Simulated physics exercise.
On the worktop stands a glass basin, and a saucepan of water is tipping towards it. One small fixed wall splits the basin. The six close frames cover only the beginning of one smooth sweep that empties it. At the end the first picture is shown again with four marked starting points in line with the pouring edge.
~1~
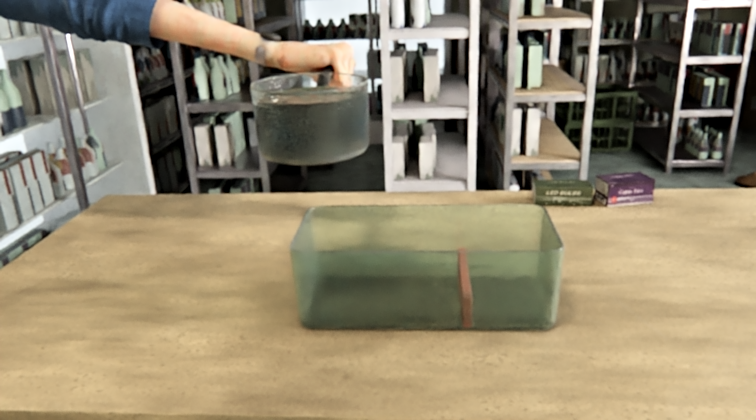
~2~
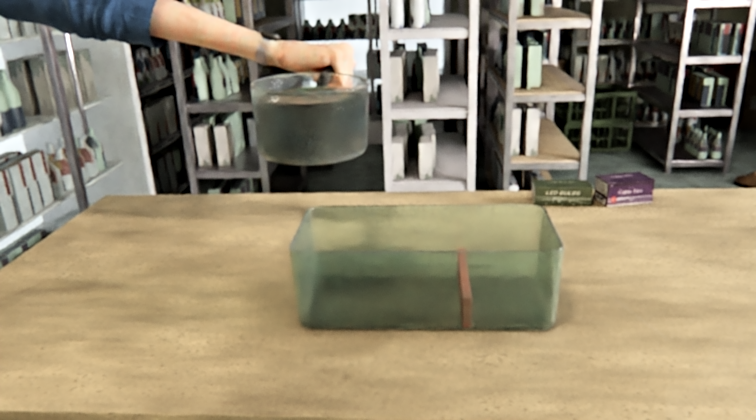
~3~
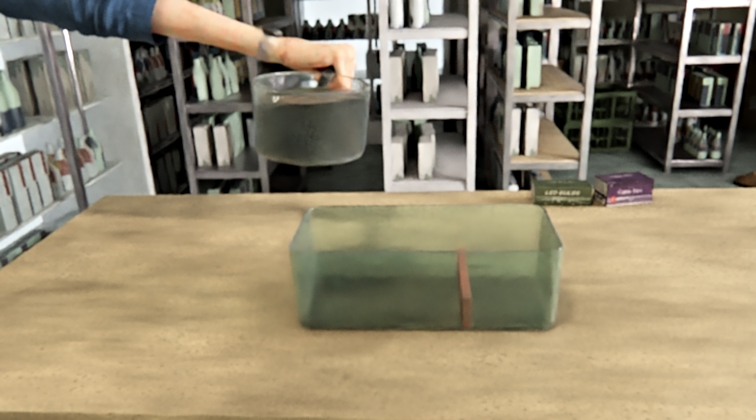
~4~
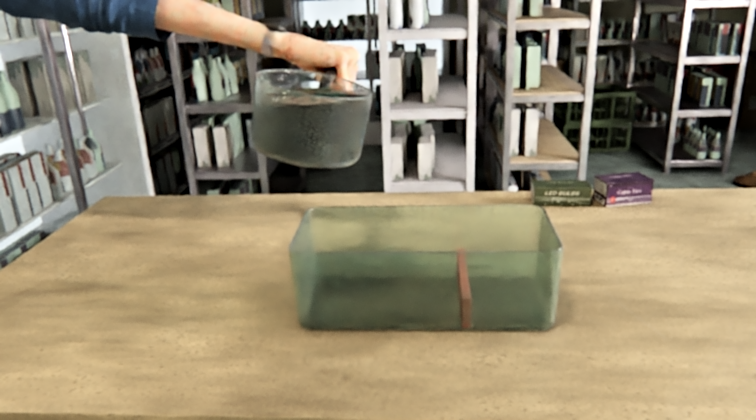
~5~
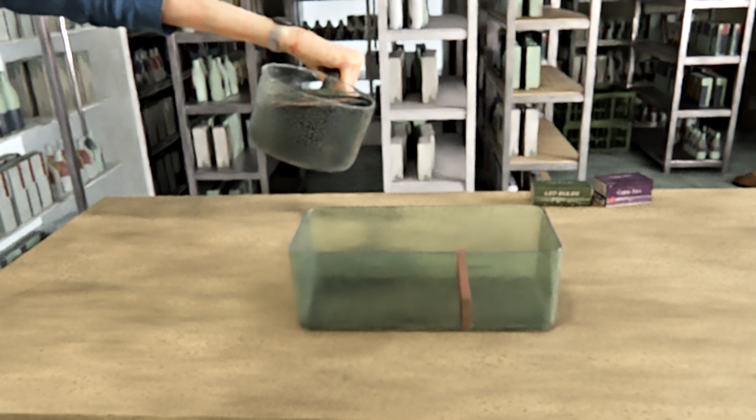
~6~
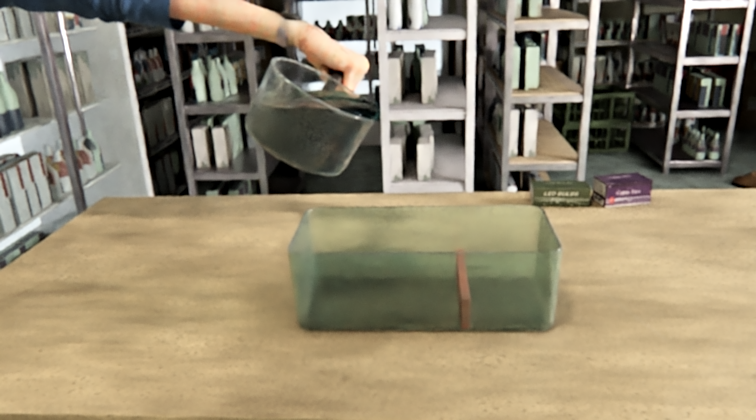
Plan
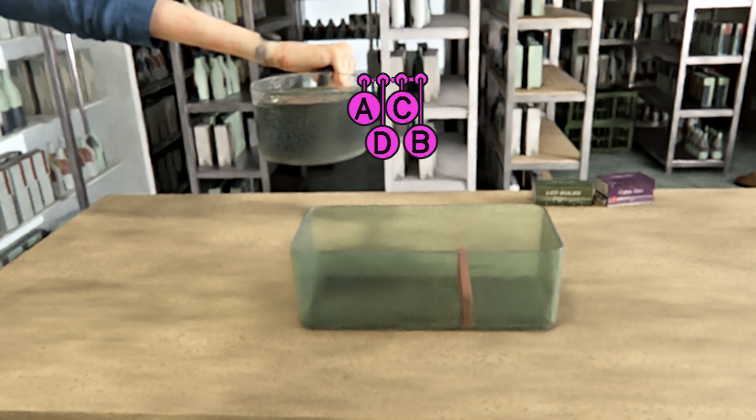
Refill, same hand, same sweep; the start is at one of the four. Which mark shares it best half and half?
The best place is B.
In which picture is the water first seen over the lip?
Picture 6.
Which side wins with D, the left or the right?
The left side.
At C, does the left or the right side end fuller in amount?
The left side.
On the marked copy, A at (364, 80); B at (420, 79); C at (401, 79); D at (383, 80).
For place A, about 87 % ends left of the wall and 10 % right of it; 4 % is lost outside.
For place B, about 51 % ends left of the wall and 47 % right of it.
For place C, about 66 % ends left of the wall and 30 % right of it; 3 % is lost outside.
For place D, about 82 % ends left of the wall and 11 % right of it; 7 % is lost outside.
